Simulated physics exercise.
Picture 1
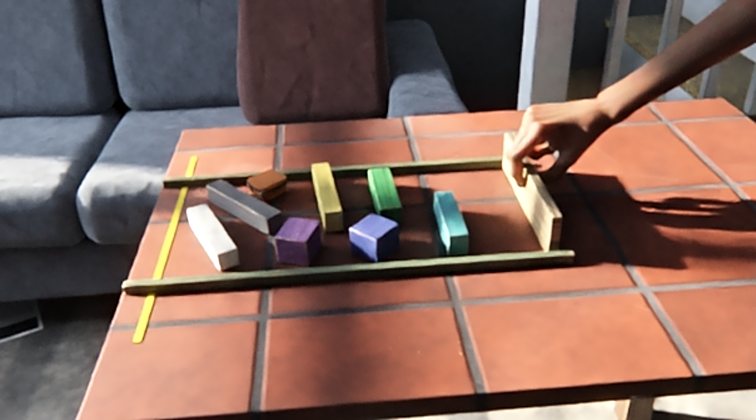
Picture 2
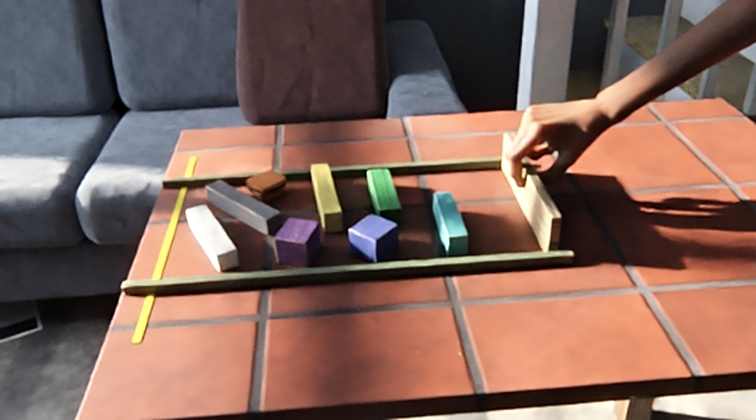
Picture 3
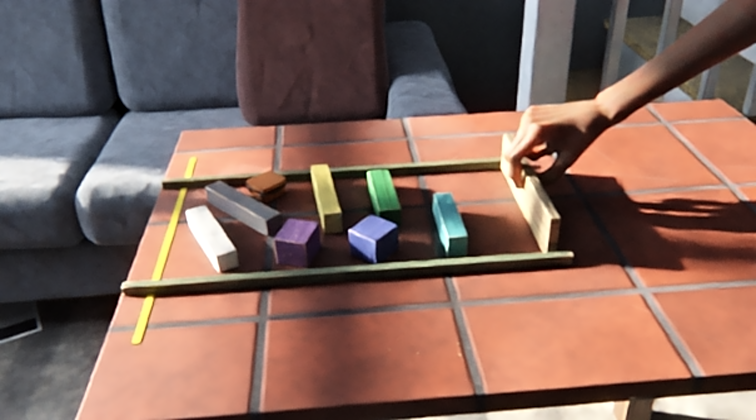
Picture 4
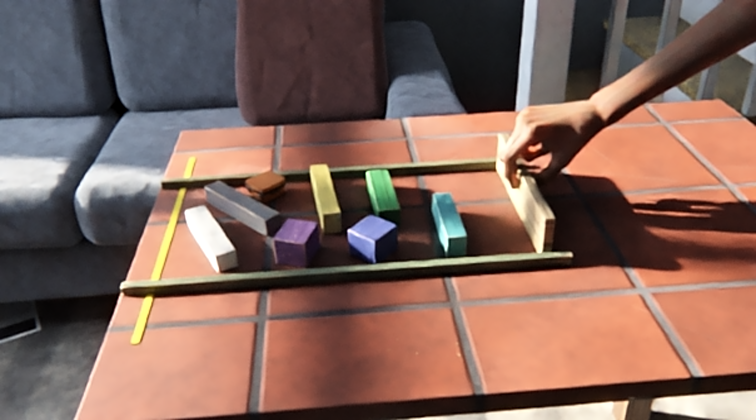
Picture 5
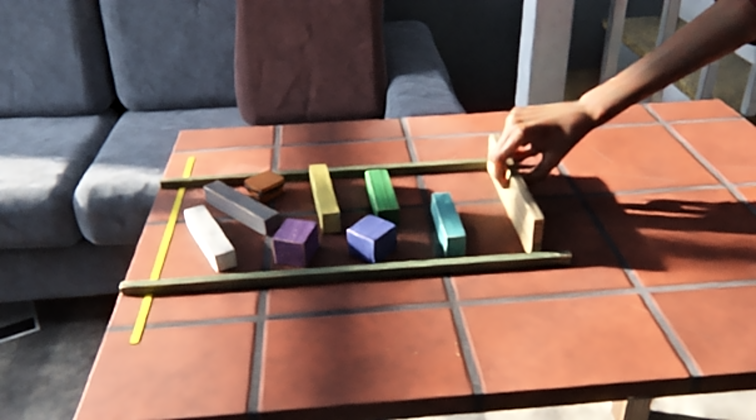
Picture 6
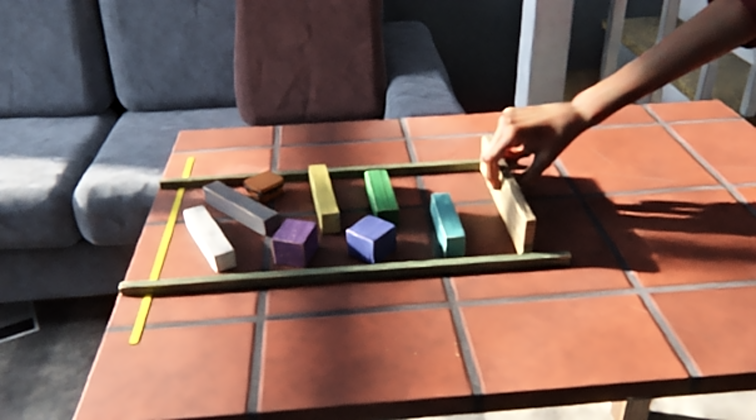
On a tiled table, a hand slides a wooden board slightly left toward colourful blocks.
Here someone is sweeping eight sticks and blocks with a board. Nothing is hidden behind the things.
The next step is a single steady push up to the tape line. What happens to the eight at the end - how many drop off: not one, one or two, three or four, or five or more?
Falls come to a total above four.
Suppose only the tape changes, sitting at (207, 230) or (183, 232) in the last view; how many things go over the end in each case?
Per try: 3; 5.
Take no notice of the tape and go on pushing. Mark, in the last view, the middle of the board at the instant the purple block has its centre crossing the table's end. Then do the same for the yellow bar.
Near (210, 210), then near (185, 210).
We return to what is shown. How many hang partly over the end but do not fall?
Answer: 1.
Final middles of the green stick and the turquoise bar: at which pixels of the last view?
Result: One about (148, 210), other about (150, 244).
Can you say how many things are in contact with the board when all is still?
The count is 2.
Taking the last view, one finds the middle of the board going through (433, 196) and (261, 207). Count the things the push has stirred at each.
First position 1; second position 8.
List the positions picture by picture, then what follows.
In the first picture, white bar (213, 236); grey bar (244, 206); orange case (268, 186); board (529, 189); tape (171, 232).
In the second picture, grey bar (243, 207); board (528, 189).
In the third picture, orange case (267, 188); green stick (384, 198).
In the fourth picture, white bar (211, 237); turquoise bar (449, 224).
In the fifth picture, grey bar (241, 207); yellow bar (324, 197).
In the sixth picture, white bar (209, 237); grey bar (240, 208); orange case (265, 188); board (505, 192); tape (168, 233).
Soon after, none off yet; white bar at rest near (209, 237); grey bar at rest near (240, 208); orange case at rest near (265, 188).
Then, none off yet; white bar moving near (199, 239); grey bar moved a little near (214, 204); orange case moved a little near (248, 189).
Further on, none off yet; white bar tipped well over near (113, 267); grey bar moved about its own width near (143, 207); orange case moved well along near (174, 191).
At rest, the number that fall off is five or more; fallen, blue block, yellow bar, purple block, orange case, grey bar and white bar.
